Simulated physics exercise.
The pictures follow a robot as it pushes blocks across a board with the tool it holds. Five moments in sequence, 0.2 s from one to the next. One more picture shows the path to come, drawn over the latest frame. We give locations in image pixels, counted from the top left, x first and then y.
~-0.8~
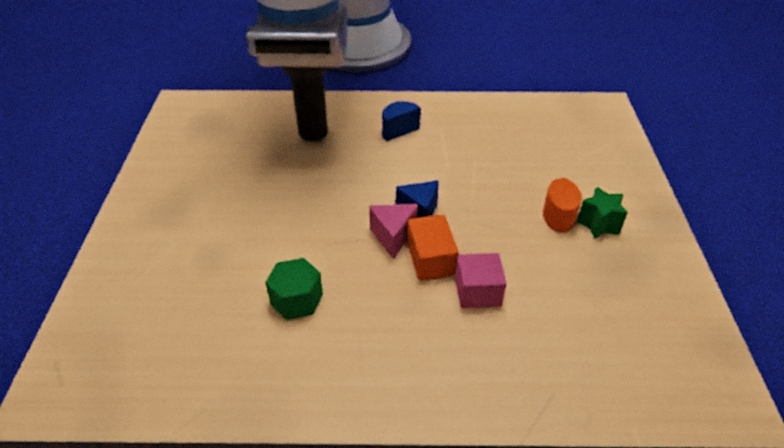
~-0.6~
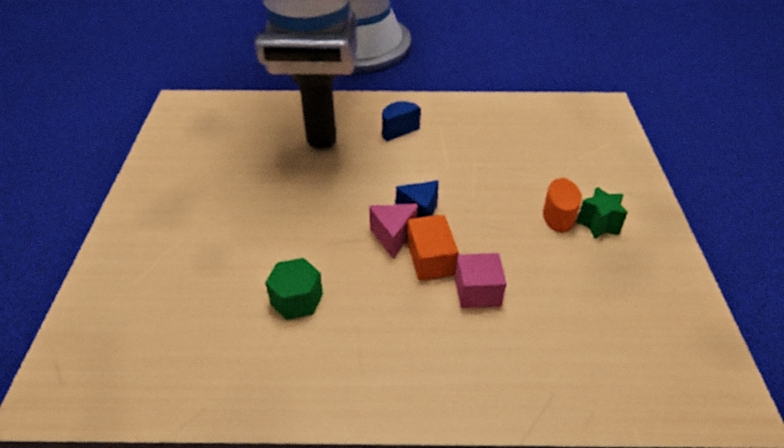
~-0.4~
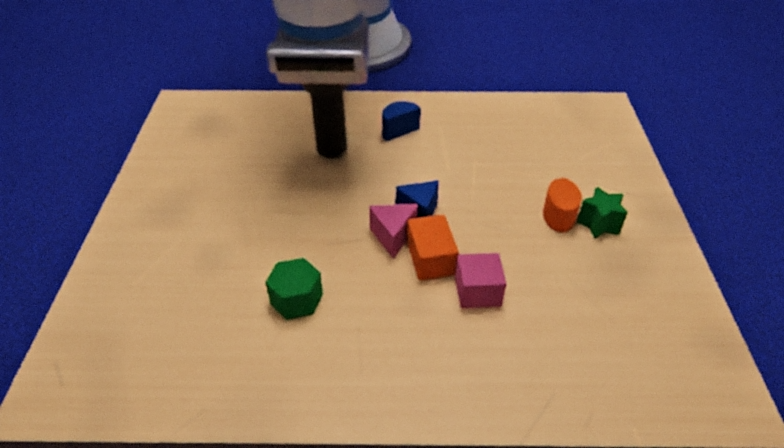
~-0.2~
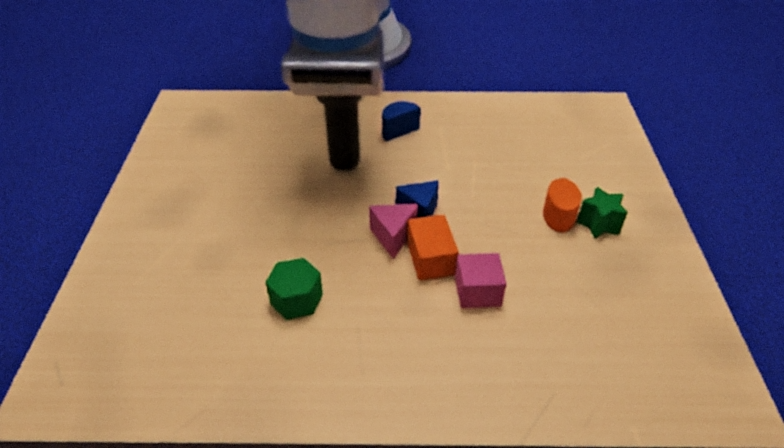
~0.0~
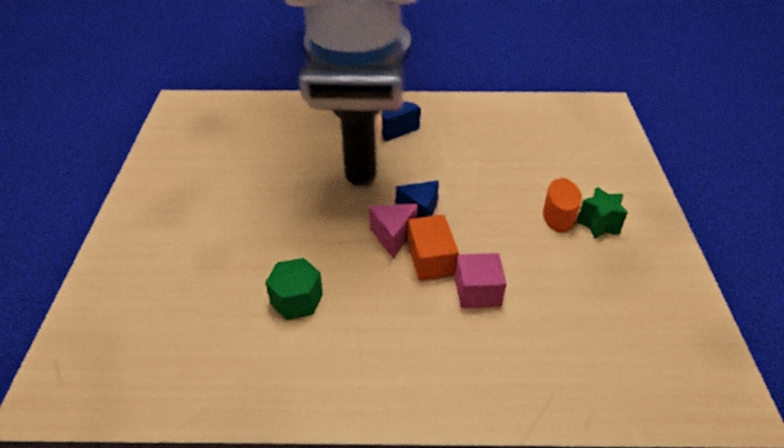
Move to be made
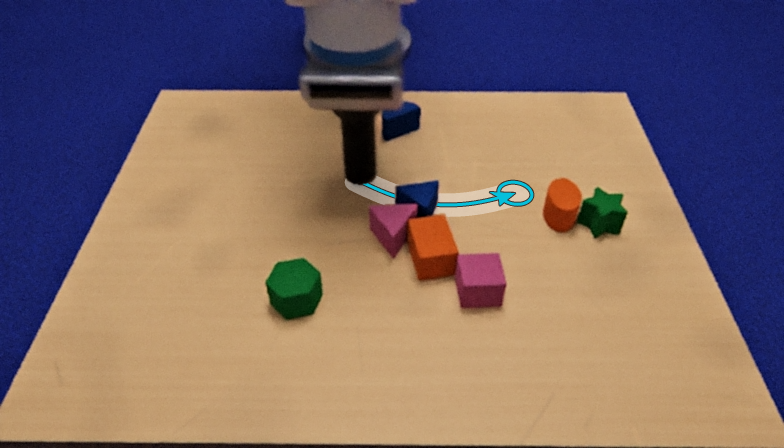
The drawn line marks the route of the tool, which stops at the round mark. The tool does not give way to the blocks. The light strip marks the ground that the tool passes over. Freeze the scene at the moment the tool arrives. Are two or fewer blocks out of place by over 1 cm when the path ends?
Answer: Yes.
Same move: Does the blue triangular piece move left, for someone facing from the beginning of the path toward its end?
Answer: No.
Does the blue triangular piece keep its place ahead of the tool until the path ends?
No - that is not the case.
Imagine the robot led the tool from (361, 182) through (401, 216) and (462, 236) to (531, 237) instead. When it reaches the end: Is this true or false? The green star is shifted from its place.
False
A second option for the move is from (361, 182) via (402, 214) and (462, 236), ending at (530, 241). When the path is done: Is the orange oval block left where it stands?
Yes, I think so.
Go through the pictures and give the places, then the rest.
The first picture shows tool's lower end (313, 132); blue triangular piece (420, 191); orange oval block (565, 193).
The second picture shows tool (322, 140); blocks still.
The third picture shows tool (332, 149); blocks still.
The fourth picture shows tool (345, 160); blocks still.
The fifth picture shows tool (361, 174); blue triangular piece (420, 191); orange oval block (565, 193).
Drawn move, from (361, 182) over (408, 200) and (464, 204) to (515, 193).
The first path, step by step. One third of the way, tool (410, 193); blue triangular piece (428, 195), turned 15° anticlockwise.
Two thirds of the way, tool (466, 197); blue triangular piece (454, 204).
At the end, tool (517, 186); blue triangular piece (454, 204); orange oval block still.
